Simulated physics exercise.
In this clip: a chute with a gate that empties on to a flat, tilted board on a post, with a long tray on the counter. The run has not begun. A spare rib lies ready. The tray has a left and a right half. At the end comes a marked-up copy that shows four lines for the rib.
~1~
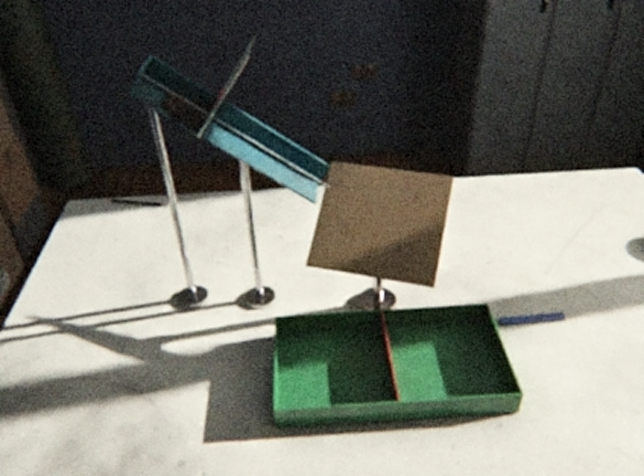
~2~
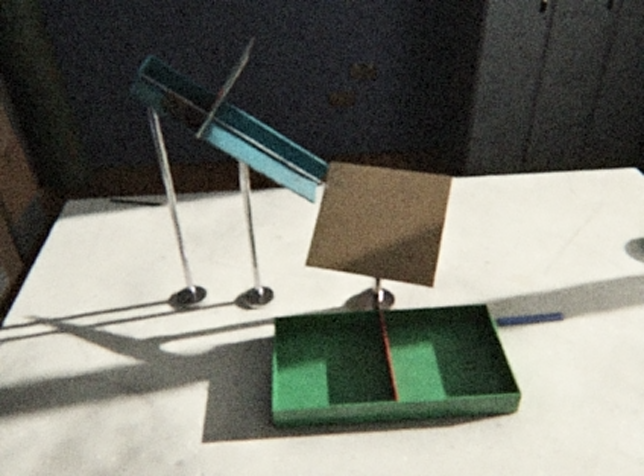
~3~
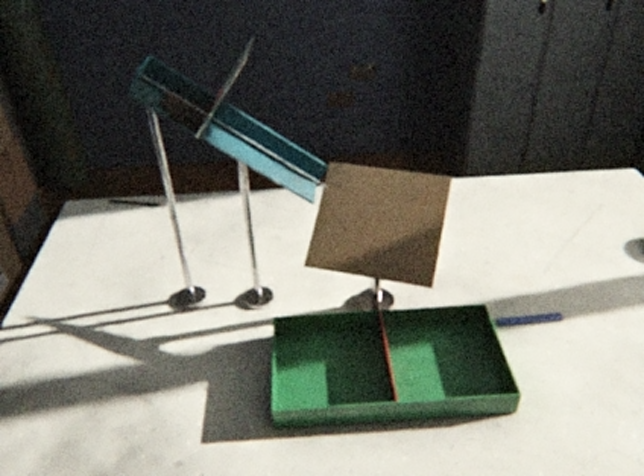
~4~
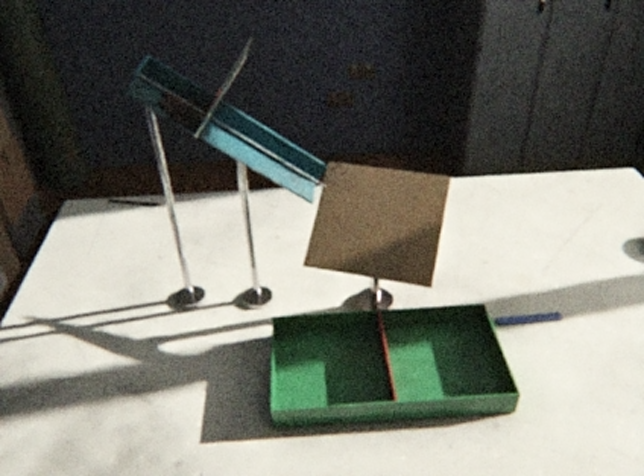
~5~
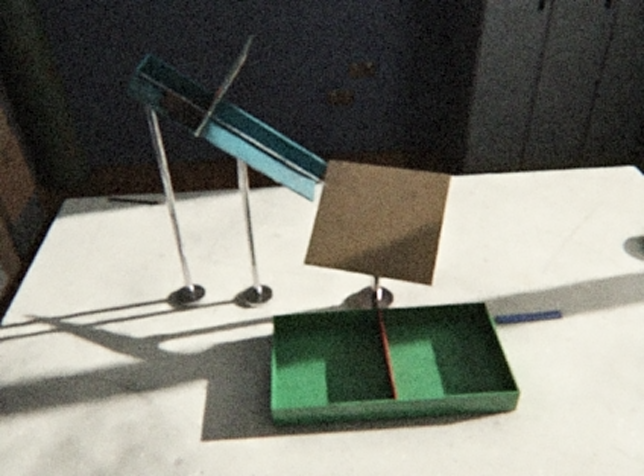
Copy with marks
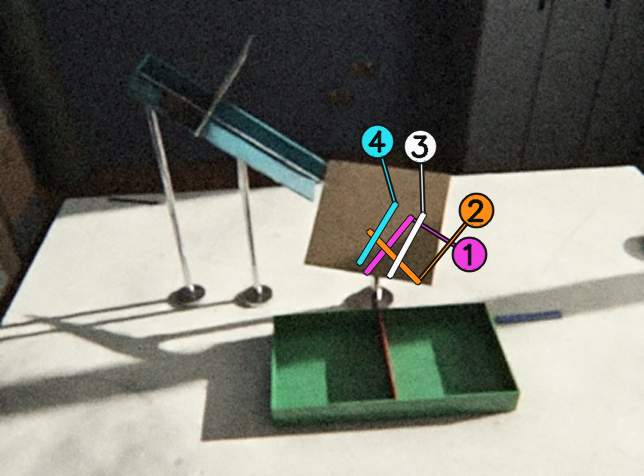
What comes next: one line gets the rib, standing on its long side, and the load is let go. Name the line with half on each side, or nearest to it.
It is 2.
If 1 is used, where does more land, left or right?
Left.
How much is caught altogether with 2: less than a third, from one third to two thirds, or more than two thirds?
Line 2 gives more than two thirds.
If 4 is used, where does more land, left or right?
The left half.
On the marked copy, line 1 from (410, 217) to (366, 272); line 2 from (369, 231) to (418, 281); line 3 from (423, 215) to (390, 275); line 4 from (395, 204) to (359, 262).
If 1 is chosen, of what is caught, nearly all in the left half, a small part in the right.
If 2 is chosen, of what is caught, about half in the left half, about half in the right.
If 3 is chosen, of what is caught, nearly all in the left half, a small part in the right.
If 4 is chosen, of what is caught, nearly all in the left half, a stray few in the right.
